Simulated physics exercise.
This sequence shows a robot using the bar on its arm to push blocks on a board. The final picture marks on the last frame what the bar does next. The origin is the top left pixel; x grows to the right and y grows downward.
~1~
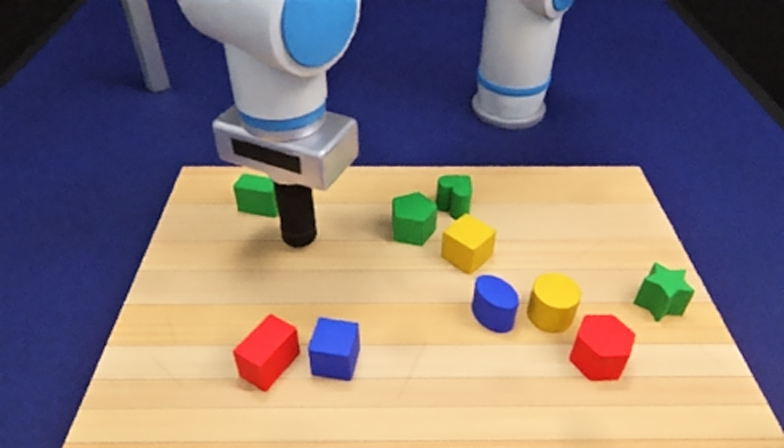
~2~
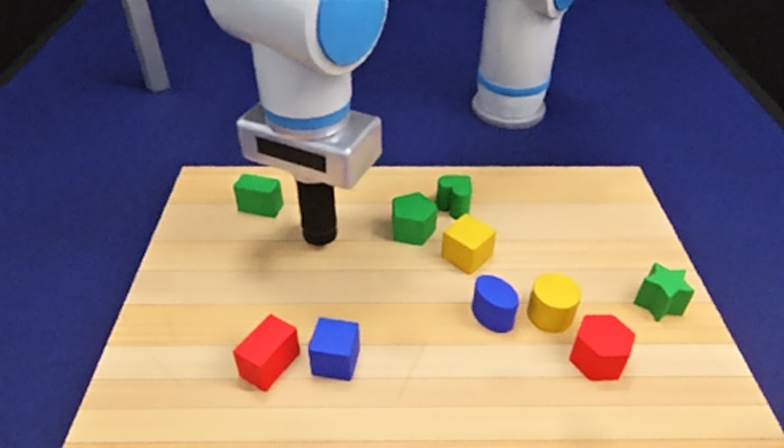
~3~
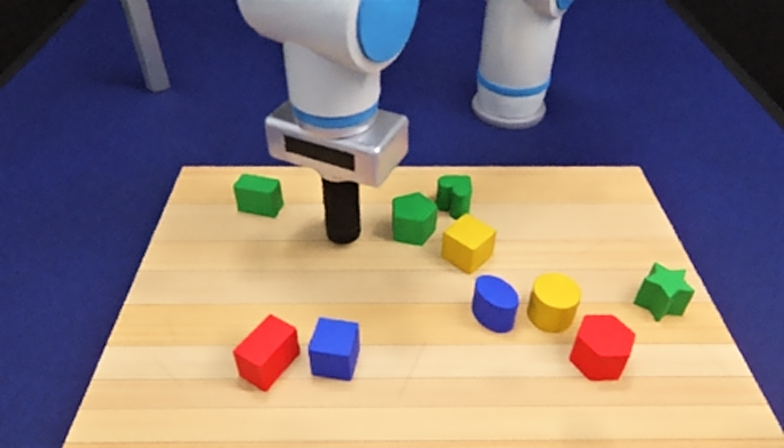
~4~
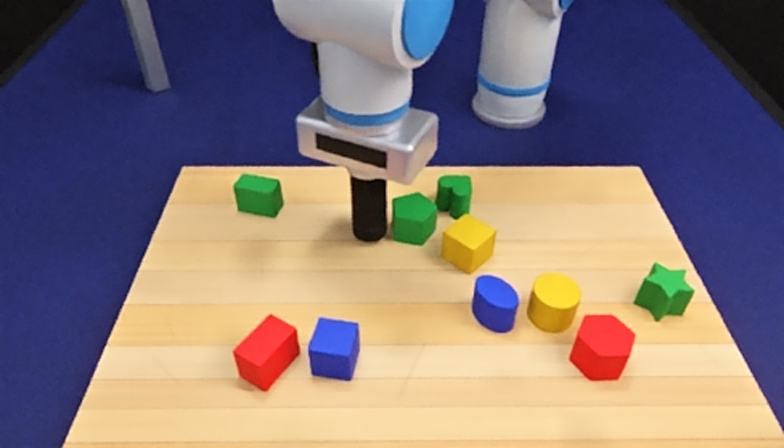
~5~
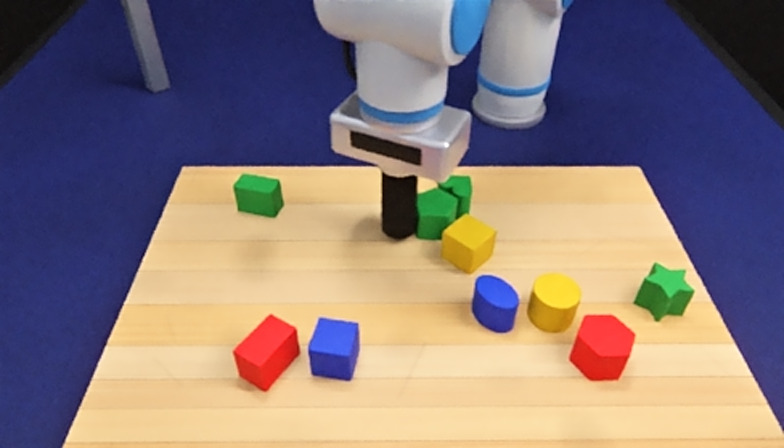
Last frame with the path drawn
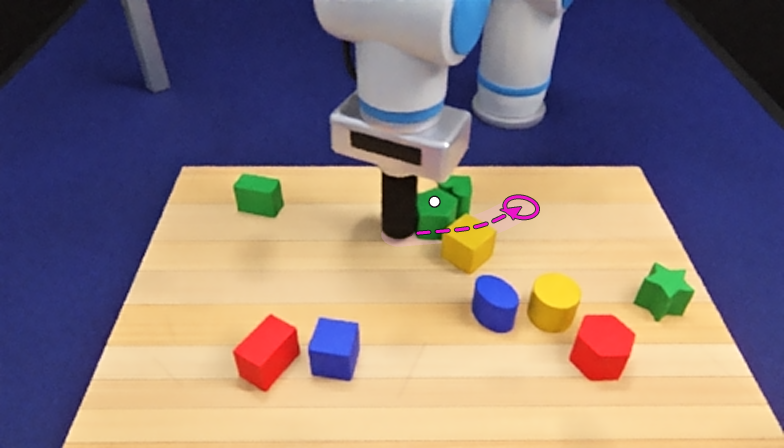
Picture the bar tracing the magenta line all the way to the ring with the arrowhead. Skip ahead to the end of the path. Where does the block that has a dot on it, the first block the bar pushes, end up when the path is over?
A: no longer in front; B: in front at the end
The answer is B.
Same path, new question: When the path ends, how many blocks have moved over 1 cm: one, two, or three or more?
I predict two.
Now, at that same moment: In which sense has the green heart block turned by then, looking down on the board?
My answer: Anticlockwise.
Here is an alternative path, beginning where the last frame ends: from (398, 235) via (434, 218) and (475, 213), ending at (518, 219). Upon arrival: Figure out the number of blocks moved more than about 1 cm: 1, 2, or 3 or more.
I count two.
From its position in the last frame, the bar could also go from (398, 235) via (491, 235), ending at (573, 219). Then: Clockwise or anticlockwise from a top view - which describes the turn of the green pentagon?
Prediction: Counterclockwise.
The drawn path runs from (398, 235) via (467, 229), ending at (521, 207); the dot is on the green pentagon.
The first path, step by step. One third of the way, bar at (446, 225); green pentagon at (477, 192), turned 30° anticlockwise; green heart block at (475, 172), turned 35° anticlockwise.
Two thirds of the way, bar at (489, 217); green pentagon at (515, 181), turned 50° anticlockwise; green heart block at (478, 167), turned 70° anticlockwise; yellow square at (475, 231), turned 20° clockwise.
At the end, bar at (522, 201); green pentagon at (547, 166), turned 50° anticlockwise; green heart block at (478, 167), turned 70° anticlockwise; yellow square at (475, 231), turned 20° clockwise.
